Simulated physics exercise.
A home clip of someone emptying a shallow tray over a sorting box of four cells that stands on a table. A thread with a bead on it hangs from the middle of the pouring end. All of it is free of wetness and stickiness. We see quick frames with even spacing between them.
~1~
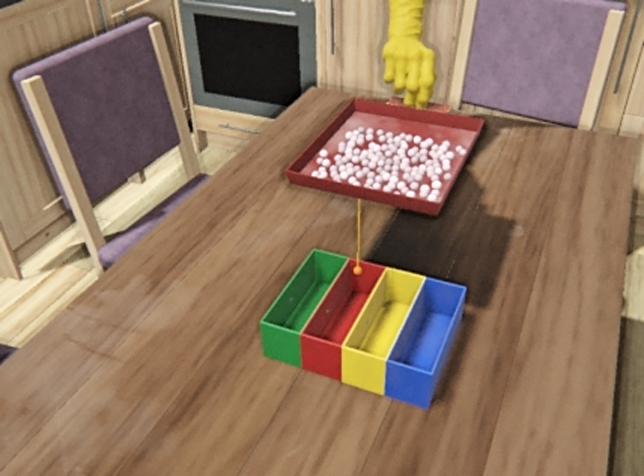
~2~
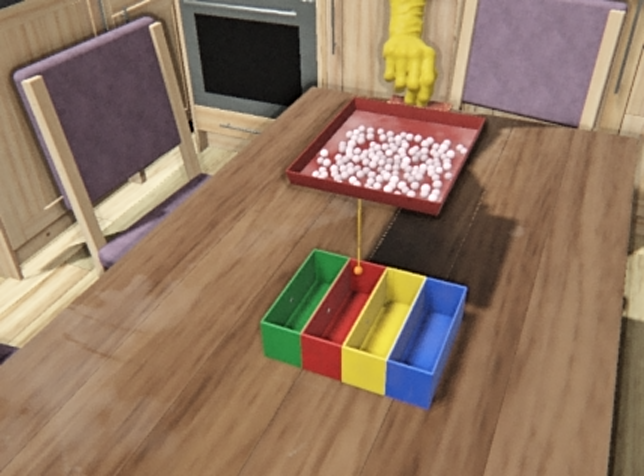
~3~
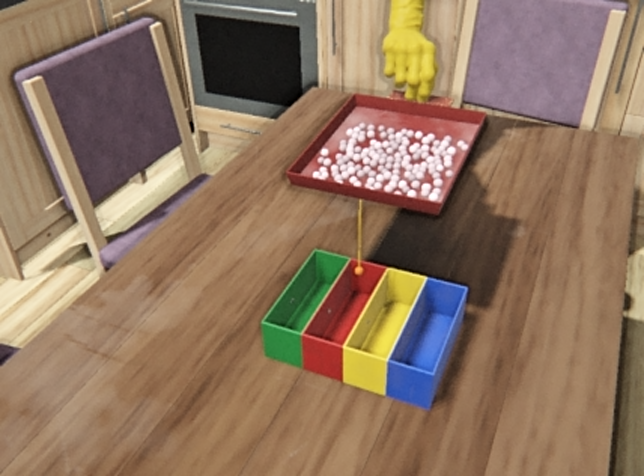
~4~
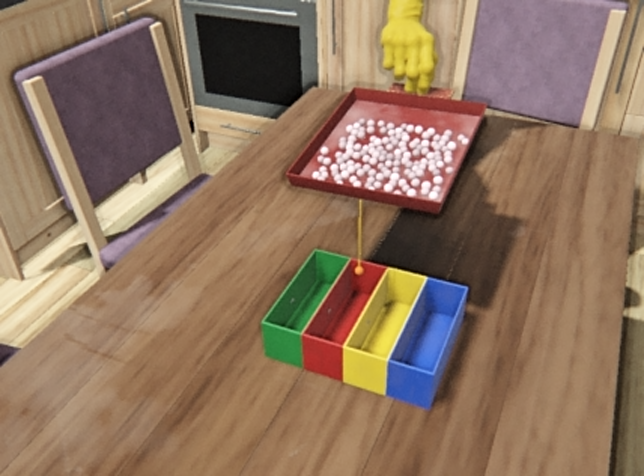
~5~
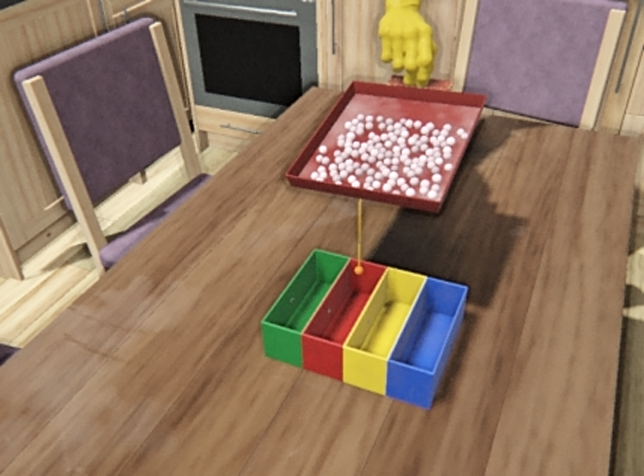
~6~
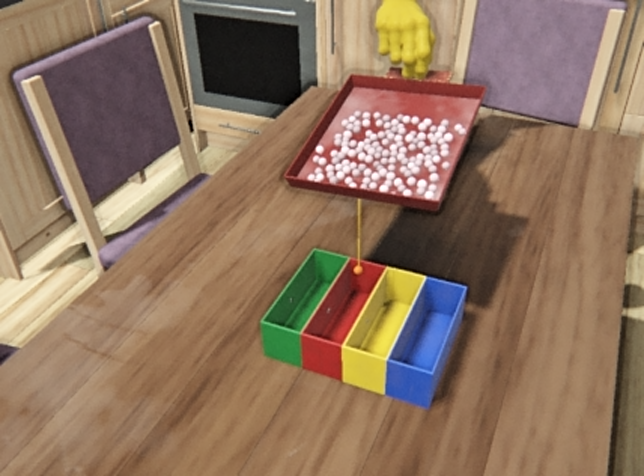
At a wooden kitchen table, a yellow-gloved hand holds a red tray of small pale balls above a box with green, red, yellow and blue cells, gradually raising its far end as the balls begin shifting slightly left.
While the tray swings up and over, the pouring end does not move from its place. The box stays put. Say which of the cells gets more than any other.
That would be the green cell.
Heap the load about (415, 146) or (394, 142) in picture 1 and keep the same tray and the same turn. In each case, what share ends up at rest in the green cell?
You'd see roughly 40 per cent first and roughly 40 per cent second.
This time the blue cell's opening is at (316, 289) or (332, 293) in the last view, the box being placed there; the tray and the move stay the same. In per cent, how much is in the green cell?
About 0 per cent first, then about 0 per cent.
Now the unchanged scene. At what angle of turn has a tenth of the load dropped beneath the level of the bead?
It is at around 80 degrees.
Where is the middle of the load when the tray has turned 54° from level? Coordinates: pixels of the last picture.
Its middle sits at about pixel (353, 166).
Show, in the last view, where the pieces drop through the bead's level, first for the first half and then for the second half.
(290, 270), then (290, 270).
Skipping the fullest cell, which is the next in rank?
Rank 2: The red one.
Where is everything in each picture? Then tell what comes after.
The first picture shows corners of the pouring end near (290, 170) and (438, 201), level; middle of the load near (389, 163), sugar pearls; bead on its thread near (358, 271); green cell near (281, 342); red cell near (321, 354); yellow cell near (363, 367); blue cell near (408, 381).
The second picture shows corners of the pouring end near (290, 170) and (438, 201), level; middle of the load near (390, 162).
The third picture shows corners of the pouring end near (290, 171) and (439, 201), tipped barely, lowest at the left corner; middle of the load near (390, 160).
The fourth picture shows corners of the pouring end near (290, 172) and (438, 200), tipped a little, lowest at the left corner; middle of the load near (390, 158).
The fifth picture shows corners of the pouring end near (289, 174) and (438, 199), tipped a little, lowest at the left corner; middle of the load near (389, 155).
The sixth picture shows corners of the pouring end near (288, 175) and (436, 198), tipped a little, lowest at the left corner; middle of the load near (386, 154), the bulk on the move; green cell near (282, 341); red cell near (322, 354); yellow cell near (364, 367); blue cell near (408, 381).
Shortly afterwards, tray tipped steeply; the whole lot on the tray.
Next, tray tipped right over; near a quarter on the tray; near a quarter in the green cell; a little in the red cell; near half falling or outside the box.
Some moments later, tray tipped past a quarter turn; near a third in the green cell; near a quarter in the red cell; only a few in the yellow cell; near half falling or outside the box.
In the end, tray tipped past a quarter turn; near a third in the green cell; near a quarter in the red cell; only a few in the yellow cell; none at all in the blue cell; near half outside the box.
